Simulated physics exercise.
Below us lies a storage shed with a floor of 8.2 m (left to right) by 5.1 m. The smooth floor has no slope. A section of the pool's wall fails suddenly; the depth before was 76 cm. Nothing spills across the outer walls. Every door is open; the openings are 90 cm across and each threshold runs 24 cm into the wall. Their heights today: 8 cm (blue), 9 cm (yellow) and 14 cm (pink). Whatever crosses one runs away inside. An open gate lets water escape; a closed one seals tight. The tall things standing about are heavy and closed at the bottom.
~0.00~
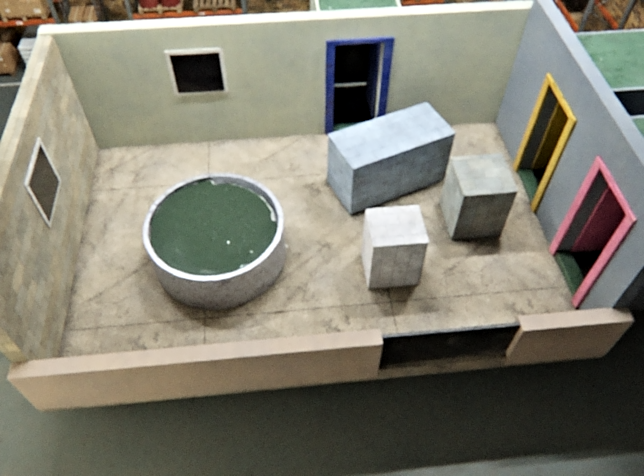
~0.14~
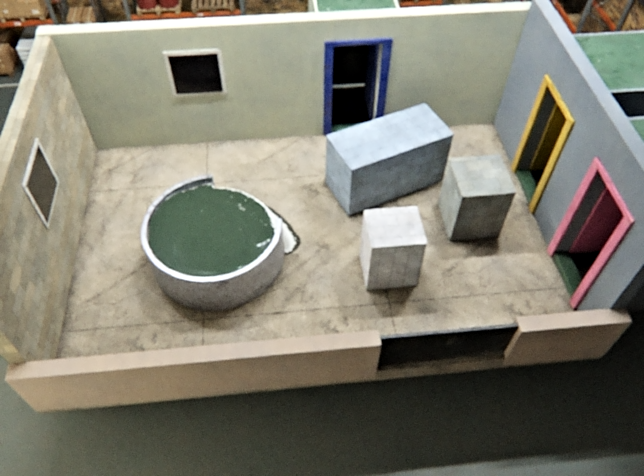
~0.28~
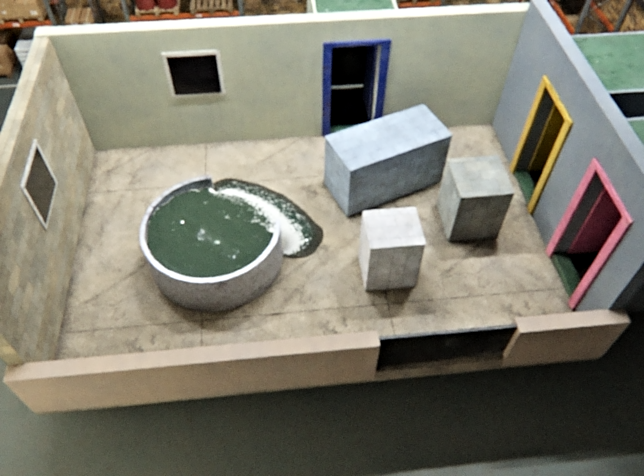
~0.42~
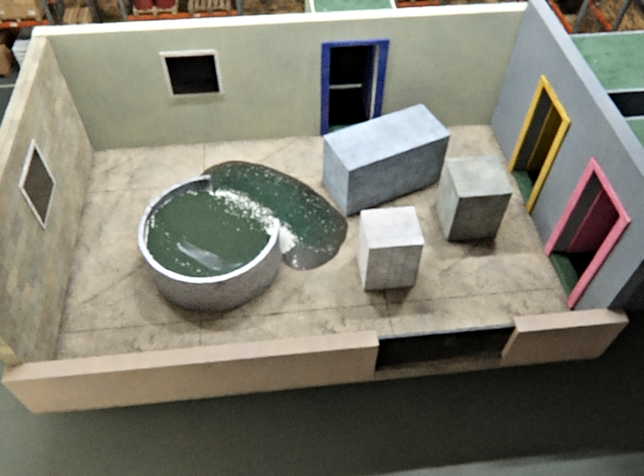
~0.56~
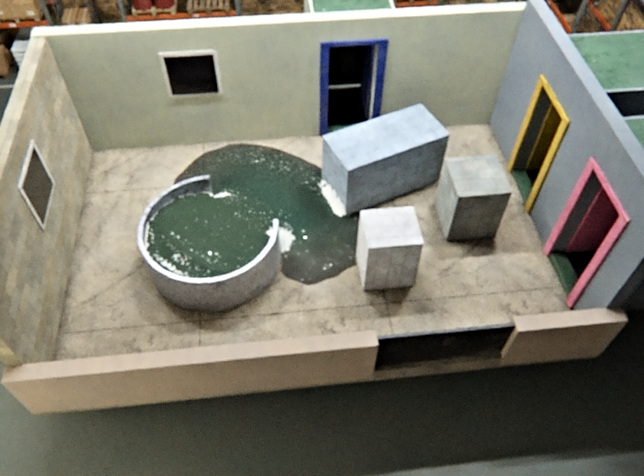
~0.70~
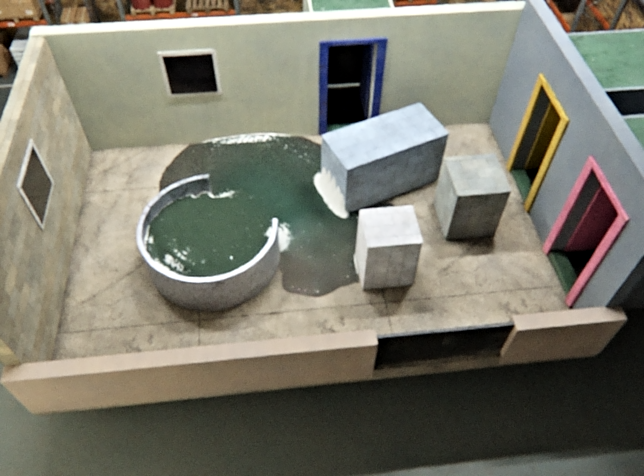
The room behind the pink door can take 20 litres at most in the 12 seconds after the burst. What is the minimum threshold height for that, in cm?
It would have to be roughly 8 cm high.
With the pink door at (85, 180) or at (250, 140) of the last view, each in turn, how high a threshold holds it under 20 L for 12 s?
About 10.0 and 25 cm.
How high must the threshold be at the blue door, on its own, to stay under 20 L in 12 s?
About 24 cm at blue.
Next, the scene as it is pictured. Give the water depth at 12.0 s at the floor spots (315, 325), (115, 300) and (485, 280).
About 10, 10 and 6 cm.
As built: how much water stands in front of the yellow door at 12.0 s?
About 5.0 cm.
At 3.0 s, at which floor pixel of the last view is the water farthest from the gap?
Near (578, 335).
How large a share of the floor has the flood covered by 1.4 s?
Some 30 per cent of it.
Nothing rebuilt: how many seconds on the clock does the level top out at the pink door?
Around 9.0 s.
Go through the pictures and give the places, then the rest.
The first picture shows still water, 76 cm deep, in the pool at (215, 226); the pink door at (586, 241) is dry.
In the second picture, the gap is on the far side, the front 0.3 m out at (296, 239); the back of the pool holds 76 cm.
In the third picture, the gap is on the far side, the front 0.8 m out at (317, 230); the back of the pool holds 76 cm.
In the fourth picture, the front is at (341, 220), 1.3 m from the gap on the far side; 3.5 m2 of floor is wet, 75 cm left at the back.
In the fifth picture, the front is at a hidden place, 1.7 m from the gap on the far side; 5.8 m2 of floor is wet, 68 cm left at the back.
In the sixth picture, water pours out on the far side and has run 2.2 m, to (295, 137); about 5 cm deep outside, 58 cm at the back; 3.0 m in a straight line remain to the pink door at (579, 240).
After 1.4 s water covers 30 % of the floor, deepest (52 cm) near (316, 136); it has not reached the pink door.
After 3.0 s water covers 60 % of the floor, deepest (38 cm) near (485, 124); 7 cm at the pink door, 0 litres in over its 14 cm threshold.
After 12.0 s water covers 100 % of the floor, deepest (12 cm) near (75, 244); 7 cm at the pink door, 1 litre in over its 14 cm threshold.
At the pink door as built, the water arrived by 2.4 s and peaked near 12 cm at 8.8 s.
Run again over the same 12 s with other heights there, 28 litres in over 7 cm, 10 litres over 9.5 cm. The limit of 20 litres is kept from about 8 cm up.
